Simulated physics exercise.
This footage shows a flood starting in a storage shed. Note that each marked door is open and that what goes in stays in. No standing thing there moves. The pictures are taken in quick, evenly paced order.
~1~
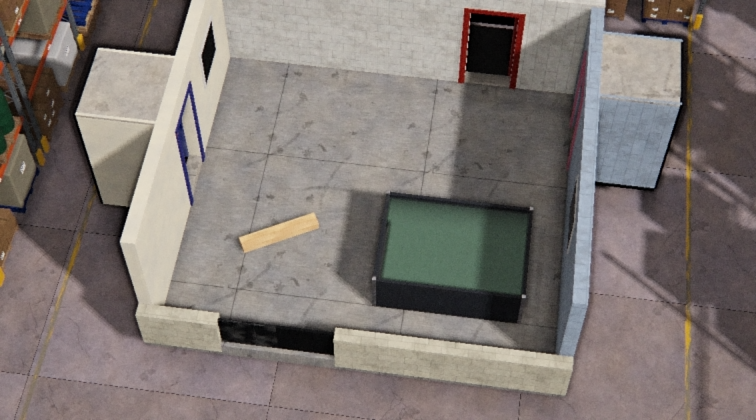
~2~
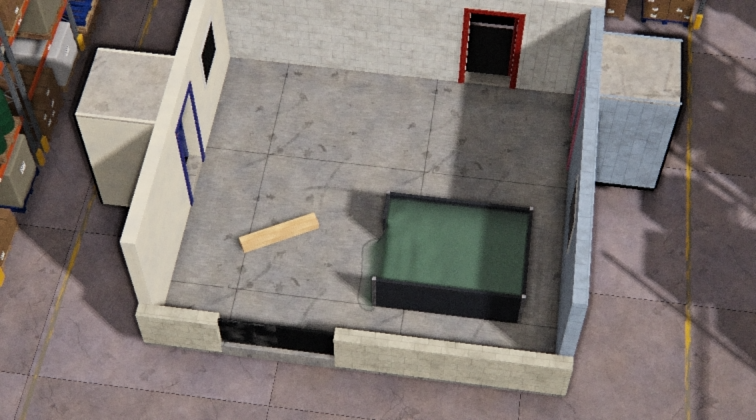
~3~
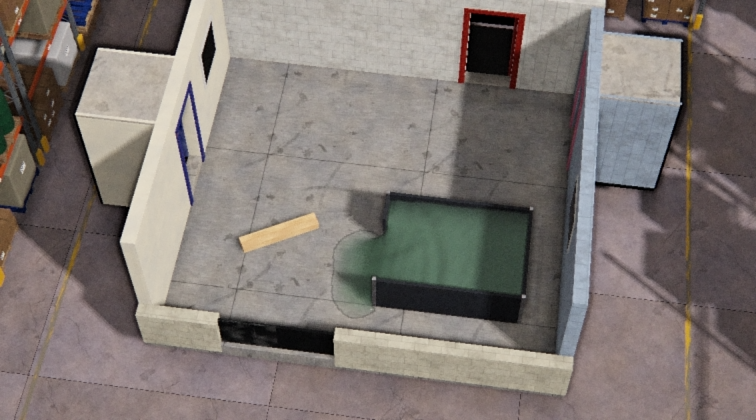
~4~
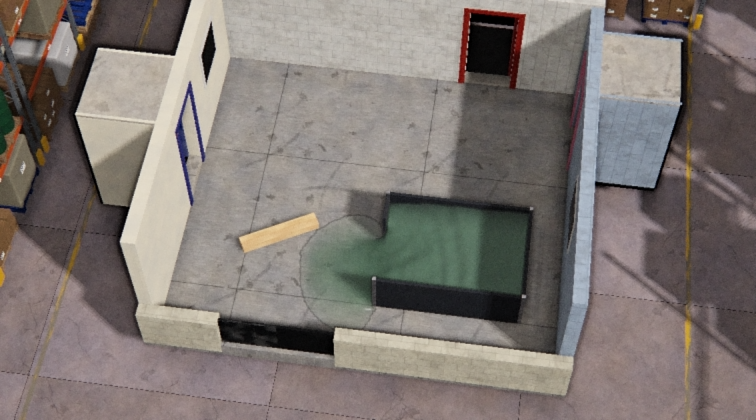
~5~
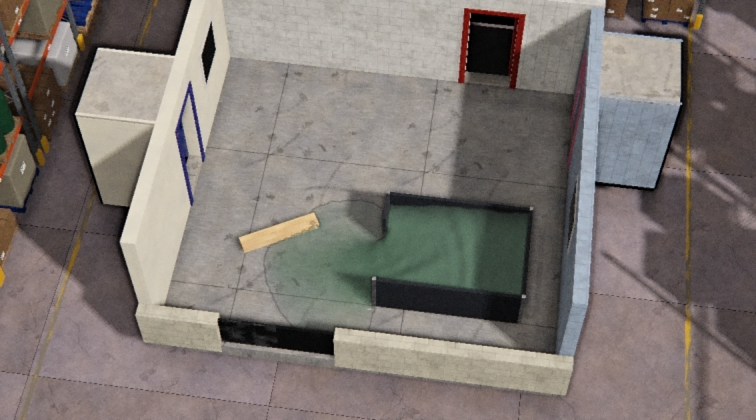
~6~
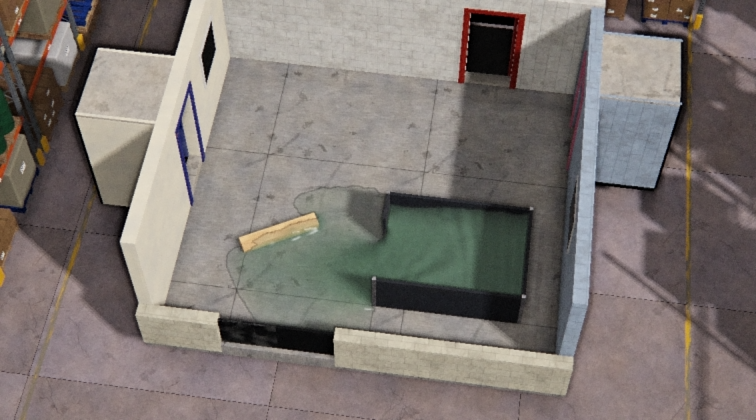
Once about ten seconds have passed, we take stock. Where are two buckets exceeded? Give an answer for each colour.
The pink door exceeds two buckets, the blue door never exceeds two buckets, the red door never exceeds two buckets.
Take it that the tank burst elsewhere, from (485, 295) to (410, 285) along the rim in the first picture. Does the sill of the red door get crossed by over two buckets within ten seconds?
In that case red door ends up above.
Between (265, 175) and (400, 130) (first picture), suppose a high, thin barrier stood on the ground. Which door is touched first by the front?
The door marked blue.
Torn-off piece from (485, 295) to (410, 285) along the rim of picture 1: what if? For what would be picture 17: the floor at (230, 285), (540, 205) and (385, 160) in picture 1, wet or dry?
Sequence of results: Reached by the flood, reached by the flood, missed by the flood.
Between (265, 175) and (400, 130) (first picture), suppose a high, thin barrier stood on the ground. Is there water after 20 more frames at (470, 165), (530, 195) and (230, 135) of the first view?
Untouched; untouched; submerged.
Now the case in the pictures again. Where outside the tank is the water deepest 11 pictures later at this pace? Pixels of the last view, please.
Somewhere near (205, 312).
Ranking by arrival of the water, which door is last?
I'd go with the pink door.
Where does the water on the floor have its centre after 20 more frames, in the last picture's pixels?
I'd point to (318, 252).
A moment on, water covers 30 % of the floor; the pink door not reached, the blue door not reached, the red door not reached.
Next, water covers 40 % of the floor; the pink door not reached, the blue door wet at the sill, nothing in, the red door not reached.
Then, water covers 45 % of the floor; the pink door not reached, the blue door wet at the sill, nothing in, the red door not reached.
Later, water covers 80 % of the floor; the pink door not reached, the blue door wet at the sill, nothing in, the red door wet at the sill, nothing in.
In the end, water covers 100 % of the floor; the pink door over two buckets in, the blue door wet at the sill, nothing in, the red door wet at the sill, nothing in.
